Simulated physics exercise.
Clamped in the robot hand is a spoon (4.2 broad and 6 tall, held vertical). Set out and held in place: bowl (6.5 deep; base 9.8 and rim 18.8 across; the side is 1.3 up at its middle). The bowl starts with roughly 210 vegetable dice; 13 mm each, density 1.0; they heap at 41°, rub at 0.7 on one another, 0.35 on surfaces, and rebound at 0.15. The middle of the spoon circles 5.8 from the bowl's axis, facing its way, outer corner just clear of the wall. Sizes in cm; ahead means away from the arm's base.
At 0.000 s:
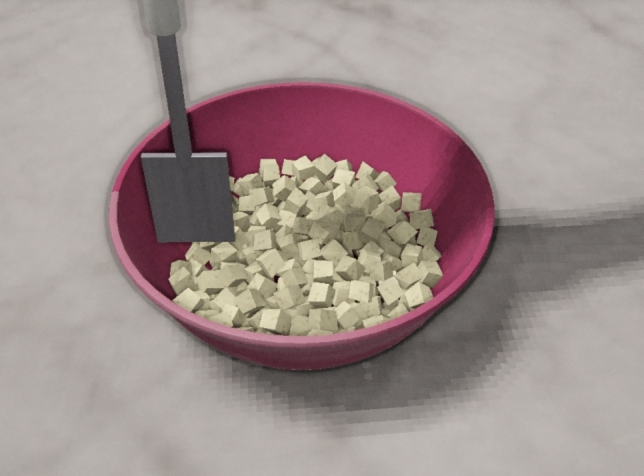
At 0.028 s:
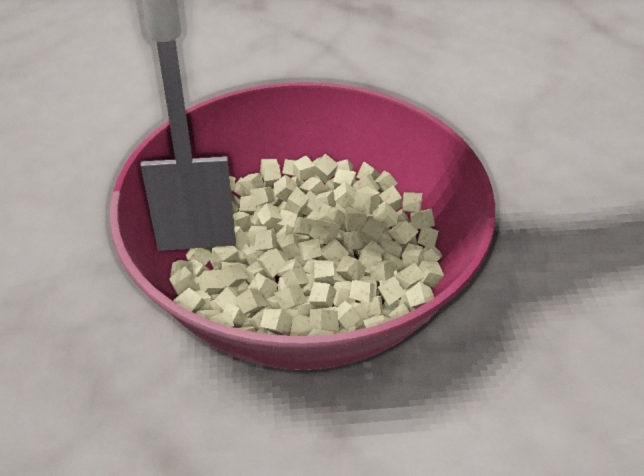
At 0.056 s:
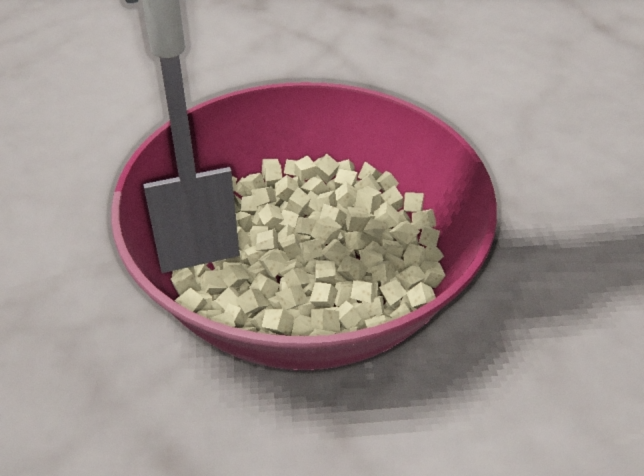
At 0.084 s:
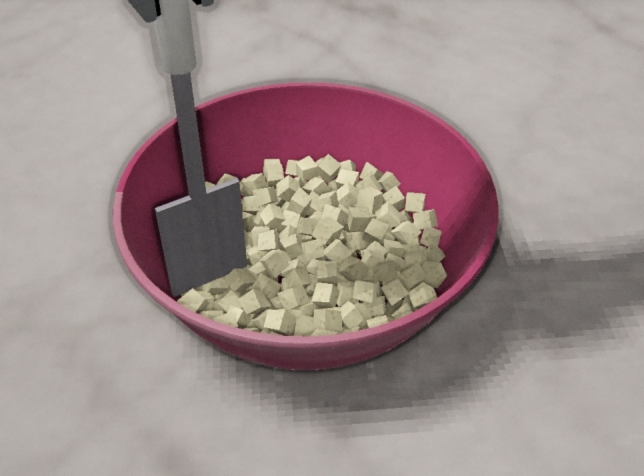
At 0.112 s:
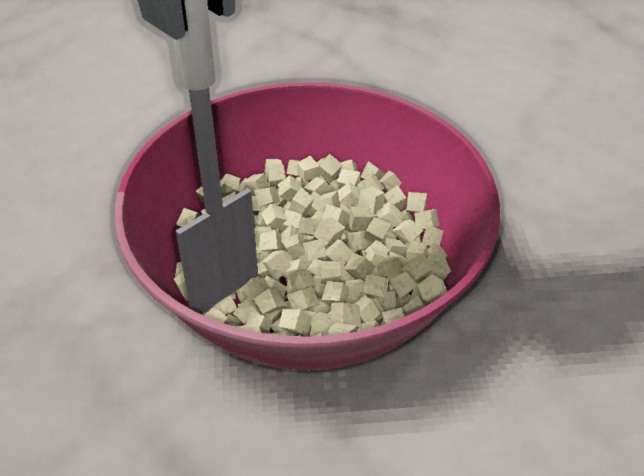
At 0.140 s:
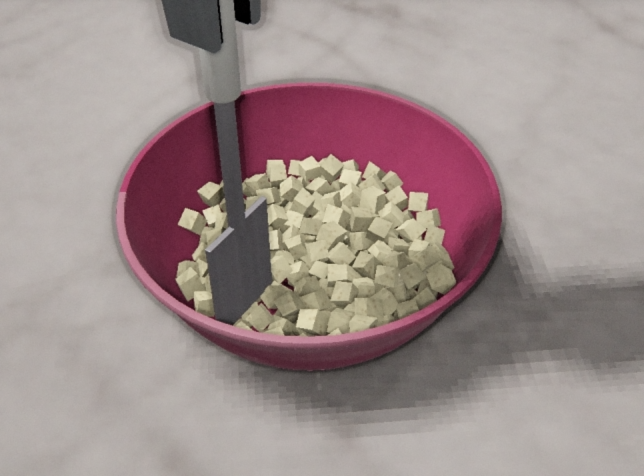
A grey, flat-bladed spoon, held upright by a partly visible robot gripper at the top, starts at the left inside of a deep pink bowl on a pale marbled surface, seen from above at an angle. Pale yellow-green cubes lie heaped in the bowl, whose shadow falls to the right. The blade sweeps toward the near side and rightward, turning as it nudges nearby cubes, while the camera stays still.
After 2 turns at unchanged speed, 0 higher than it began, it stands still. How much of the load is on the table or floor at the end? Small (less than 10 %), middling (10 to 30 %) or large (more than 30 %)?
Share on the table or floor: Middling (10 to 30 %).
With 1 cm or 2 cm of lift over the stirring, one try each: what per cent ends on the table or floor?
About 15 and 5 per cent.
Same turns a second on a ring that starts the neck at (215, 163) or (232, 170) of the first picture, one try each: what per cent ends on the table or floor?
About 15 and 15 per cent.
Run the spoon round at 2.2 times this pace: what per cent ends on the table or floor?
About 45 per cent.
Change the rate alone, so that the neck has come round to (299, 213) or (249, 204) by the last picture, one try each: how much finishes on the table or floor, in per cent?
Some 35 and 25 per cent.
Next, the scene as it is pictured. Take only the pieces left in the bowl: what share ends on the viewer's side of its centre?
Roughly 65 per cent.
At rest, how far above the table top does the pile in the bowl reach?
About 6.5 cm.
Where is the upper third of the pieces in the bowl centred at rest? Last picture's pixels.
Around (239, 289).
After 0.70 s, 318° round, highest piece 8 above the table; 202 in the bowl, 10 on the table or floor, 2 in flight or on the tool.
After 1.26 s, 220° round, highest piece 8 above the table; 185 in the bowl, 28 on the table or floor, 1 in flight or on the tool.
After 1.74 s, 0° round, highest piece 6 above the table; 173 in the bowl, 41 on the table or floor.
After 2.44 s, 0° round, highest piece 6 above the table; 173 in the bowl, 41 on the table or floor.
In the end, 173 in the bowl, 41 on the table or floor. That is 19 % on the table or floor.
